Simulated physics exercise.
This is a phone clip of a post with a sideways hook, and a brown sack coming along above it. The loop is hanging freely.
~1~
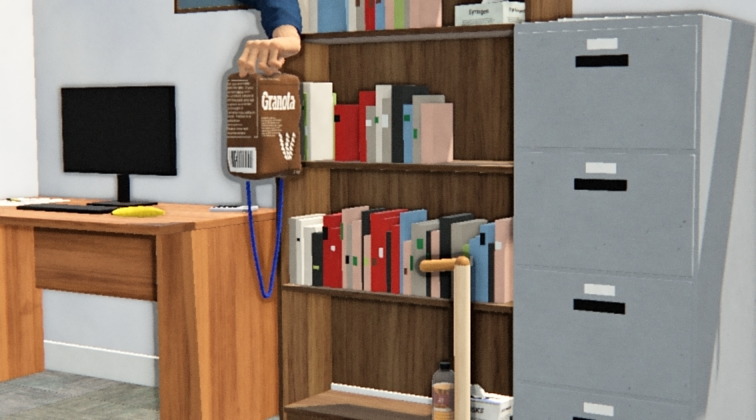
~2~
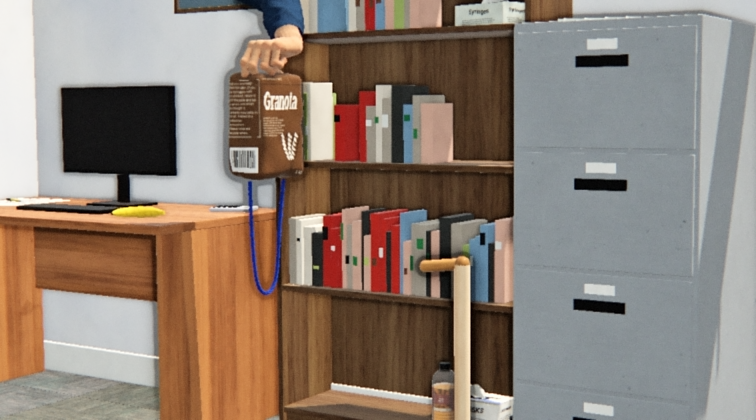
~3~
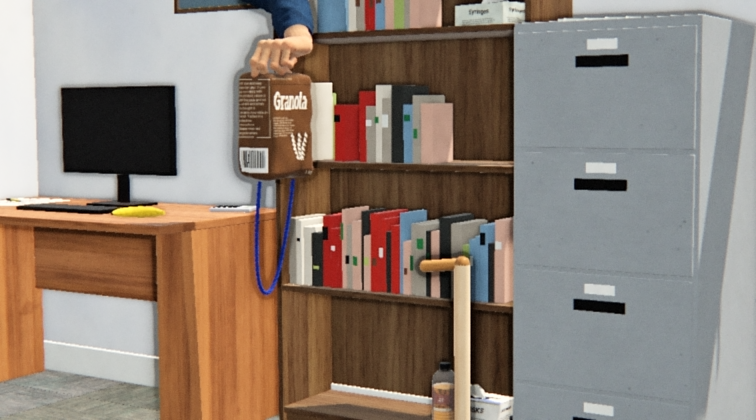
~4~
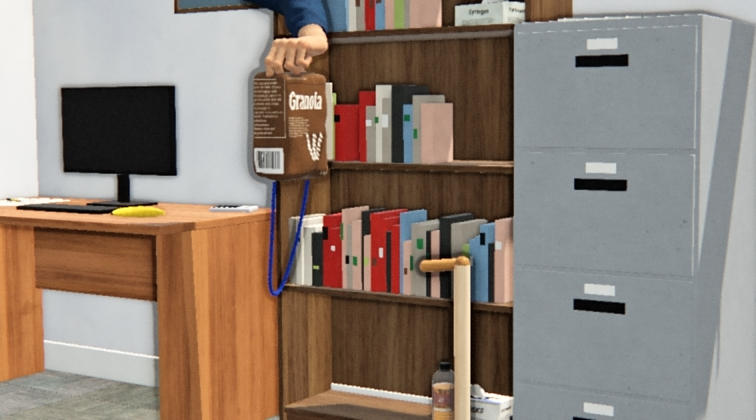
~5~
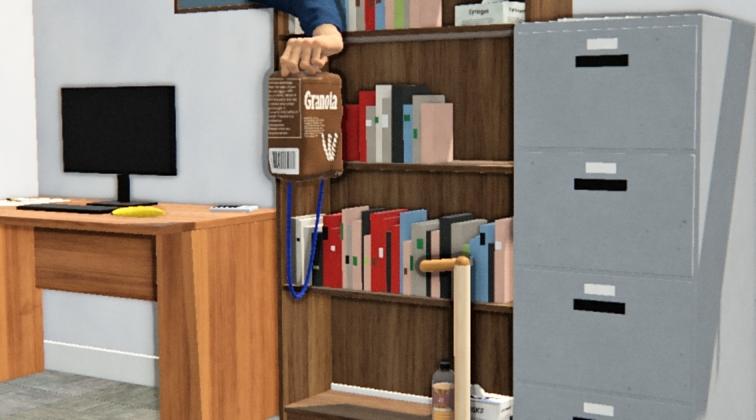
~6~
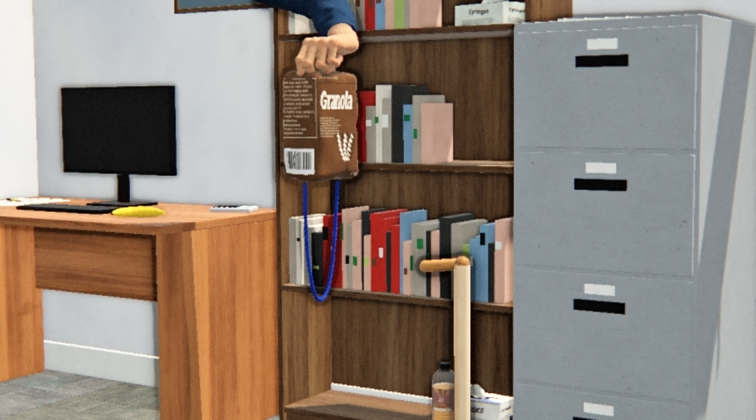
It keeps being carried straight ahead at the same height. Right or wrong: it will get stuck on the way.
Right.
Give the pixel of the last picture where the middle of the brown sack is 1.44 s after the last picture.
At that moment its middle is at (472, 126) in the last view.
Then, 0.66 s later than the last view, sack nearing the post near (387, 126).
Then, 1.44 s later than the last view, sack over the post near (472, 126).
Finally, sack past the post near (547, 126); loop tight round the post, hand stopped. The brown sack gets caught.
